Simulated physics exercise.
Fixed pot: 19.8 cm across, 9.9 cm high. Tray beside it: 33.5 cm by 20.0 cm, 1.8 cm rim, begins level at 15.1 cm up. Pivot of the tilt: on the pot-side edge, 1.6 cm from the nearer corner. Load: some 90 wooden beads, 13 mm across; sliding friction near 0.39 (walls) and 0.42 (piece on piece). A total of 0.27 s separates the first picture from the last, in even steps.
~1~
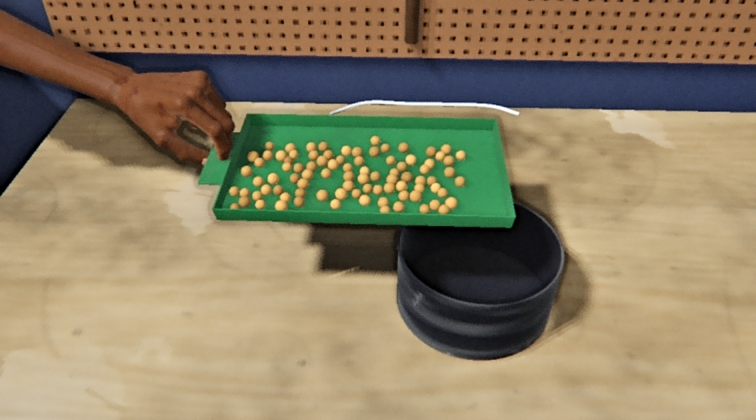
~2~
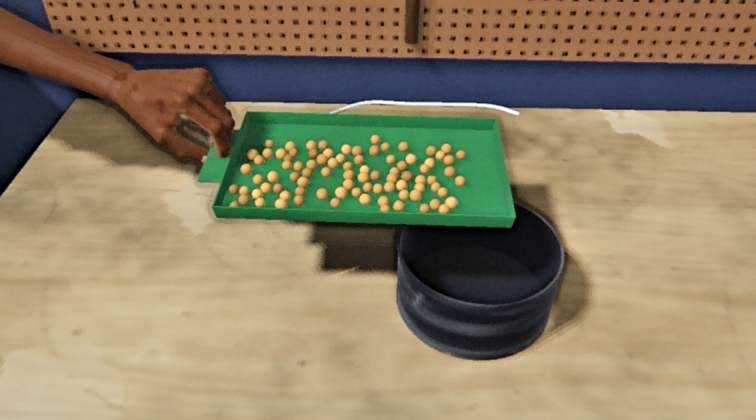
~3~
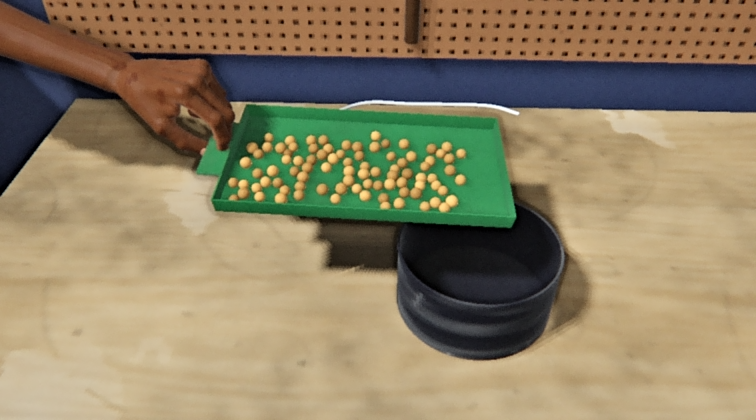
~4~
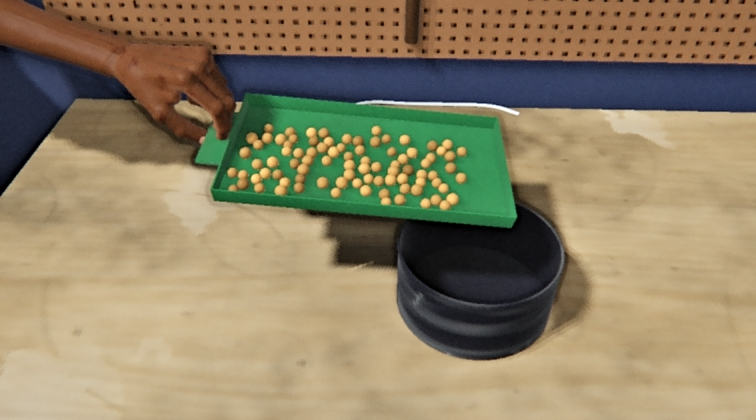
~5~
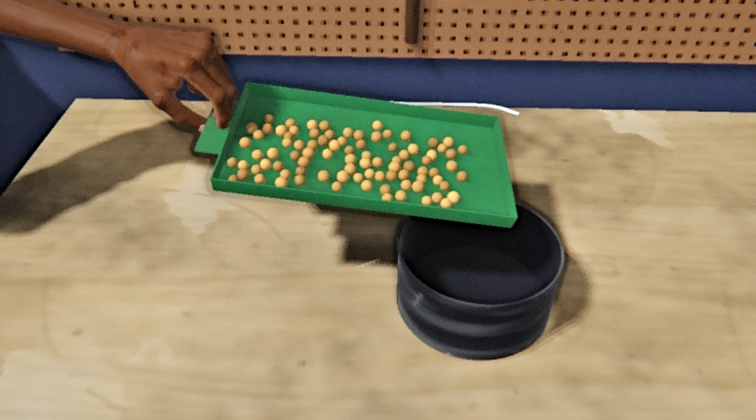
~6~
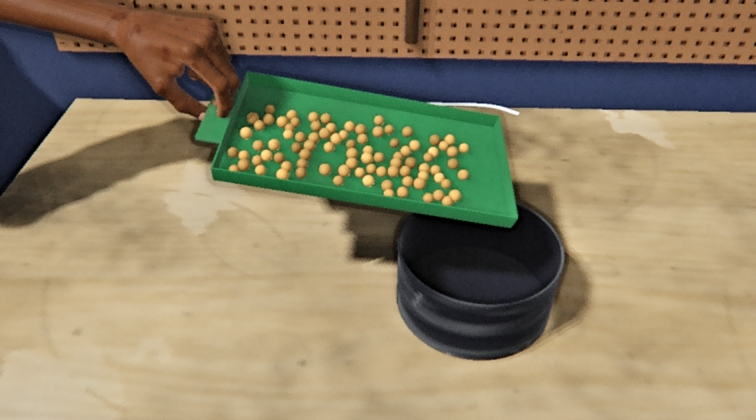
A green rectangular tray scattered with small orange-tan beads is held by its left end by a hand reaching in from the upper left, its right end above the rim of a dark round pot. They are seen from above and in front, over a pale wooden worktop with tan pegboard and a blue strip behind. The hand slowly raises the tray's left end, tilting it slightly rightward, while the beads barely shift within it and the pot and camera stay still.
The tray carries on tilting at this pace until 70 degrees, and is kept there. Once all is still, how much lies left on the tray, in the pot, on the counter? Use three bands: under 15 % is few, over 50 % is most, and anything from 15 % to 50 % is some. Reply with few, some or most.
Left on the tray: Most, pot: Few, counter: Few.
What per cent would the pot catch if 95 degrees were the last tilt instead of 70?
Pot share: About 55 per cent.
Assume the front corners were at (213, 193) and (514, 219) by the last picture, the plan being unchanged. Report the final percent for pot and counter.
You'd end with pot at 0 and counter at 0.
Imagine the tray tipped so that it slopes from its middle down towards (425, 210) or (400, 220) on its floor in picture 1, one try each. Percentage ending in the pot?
Near 0 and 0 per cent, in that order.
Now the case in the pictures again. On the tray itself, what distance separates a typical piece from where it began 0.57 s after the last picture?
13 cm.
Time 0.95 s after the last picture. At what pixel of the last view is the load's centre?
At that time the load is centred around (501, 168).
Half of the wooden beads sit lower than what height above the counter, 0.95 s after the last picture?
Median height: Approx. 20 cm.
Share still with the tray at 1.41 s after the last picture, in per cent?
Estimate: Near 90 in a hundred.
Then, 0.57 s after the last picture, tilt 39 degrees; the tray holds 100 %, the pot 0 %.
Then, 0.95 s after the last picture, tilt 57 degrees; the tray holds 95 %, the pot 0 %.
Then, 1.41 s after the last picture, tilt 70 degrees; the tray holds 90 %, the pot 0 %.
In the end, tray 90 %, pot 5 %, counter 5 %.
